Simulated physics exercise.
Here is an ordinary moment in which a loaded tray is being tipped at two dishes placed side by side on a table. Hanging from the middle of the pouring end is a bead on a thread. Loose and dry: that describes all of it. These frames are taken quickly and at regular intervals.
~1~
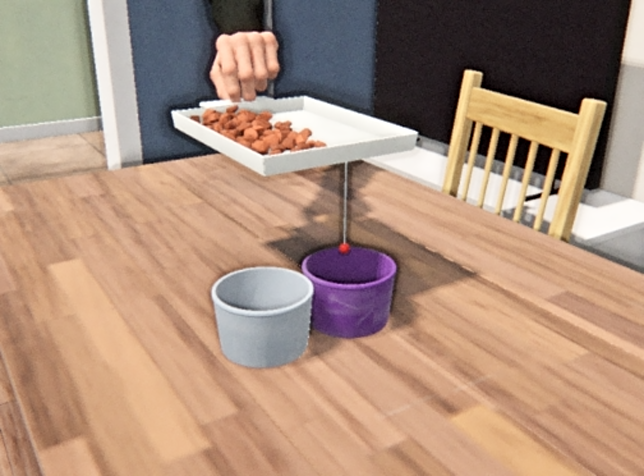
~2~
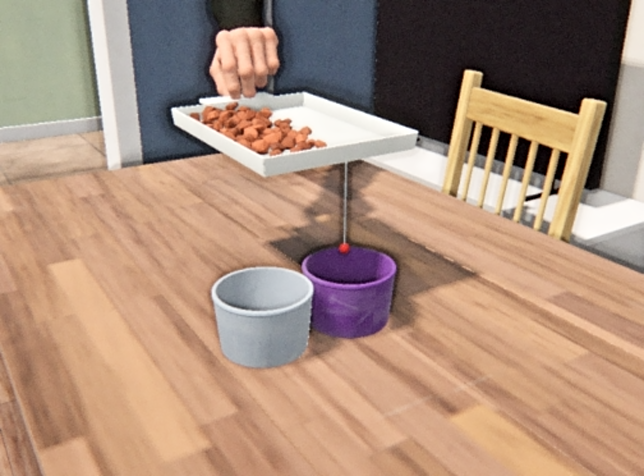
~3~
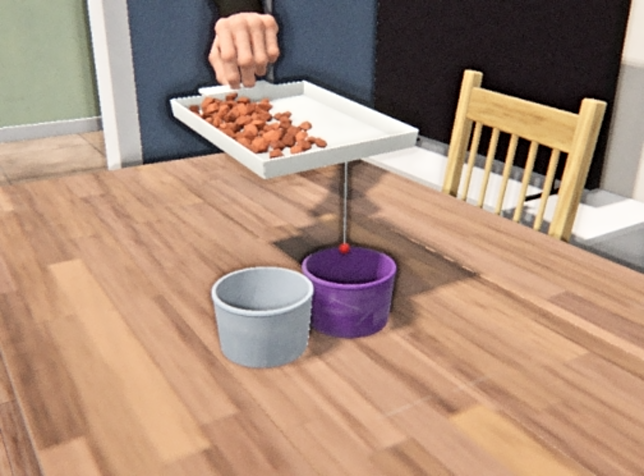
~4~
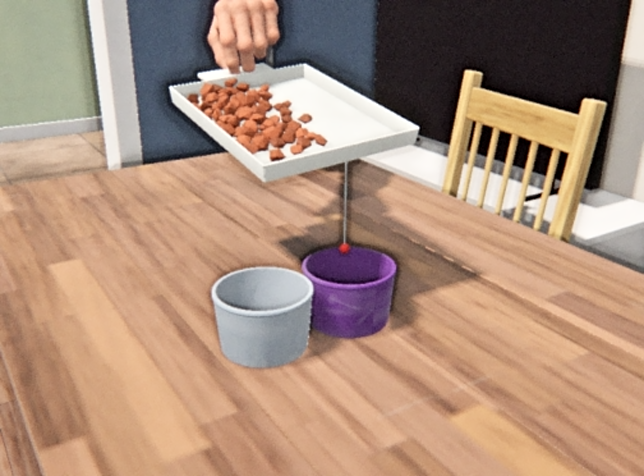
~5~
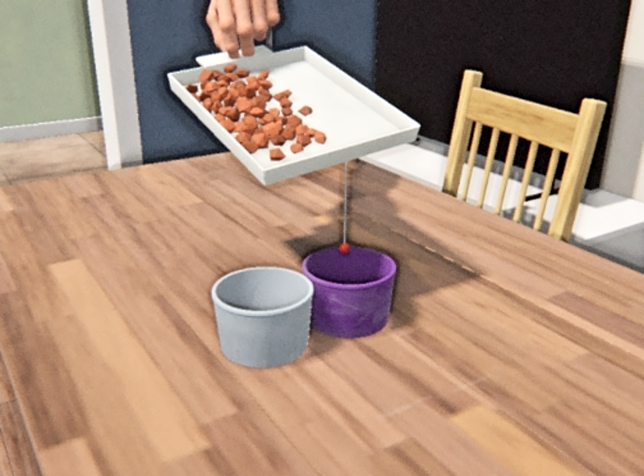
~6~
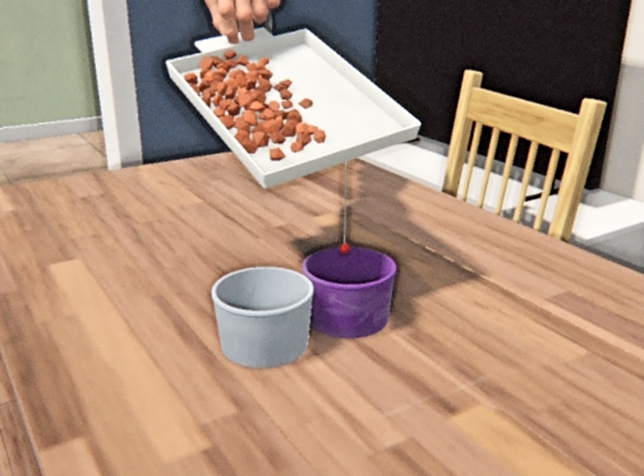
At a wooden table, a hand raised the back of a white tray holding reddish-brown chunks, gradually slanting it toward its near left corner, while the gray and purple dishes below stayed still.
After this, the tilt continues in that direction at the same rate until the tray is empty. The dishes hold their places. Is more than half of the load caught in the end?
Yes.
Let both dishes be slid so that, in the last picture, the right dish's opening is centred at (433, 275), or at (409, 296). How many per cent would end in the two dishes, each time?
Close to 30 in a hundred, then close to 10 in a hundred.
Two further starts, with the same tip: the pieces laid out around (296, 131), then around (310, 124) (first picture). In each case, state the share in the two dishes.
Close to 60 %, followed by close to 70 %.
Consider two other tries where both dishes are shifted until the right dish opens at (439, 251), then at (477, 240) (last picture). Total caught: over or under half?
Try 1: A minority of it. Try 2: A minority of it.
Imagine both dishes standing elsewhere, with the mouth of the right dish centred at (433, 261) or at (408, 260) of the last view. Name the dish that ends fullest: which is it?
First try: The left-side dish; second try: The left-side dish.
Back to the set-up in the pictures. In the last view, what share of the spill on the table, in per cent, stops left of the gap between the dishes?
Left portion: Around 30 %.
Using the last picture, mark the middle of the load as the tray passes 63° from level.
Somewhere about (273, 126).
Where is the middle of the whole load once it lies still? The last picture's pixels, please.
(278, 339).
Shortly afterwards, tray tipped steeply; the whole lot on the tray.
Next, tray tipped past a quarter turn; near a quarter on the tray; near a third in the left dish; near a quarter outside both; near a quarter in the air.
Some moments later, tray tipped past a quarter turn; near two thirds in the left dish; a little in the right dish; near a quarter outside both.
In the end, tray tipped past a quarter turn; near two thirds in the left dish; a little in the right dish; near a quarter outside both.
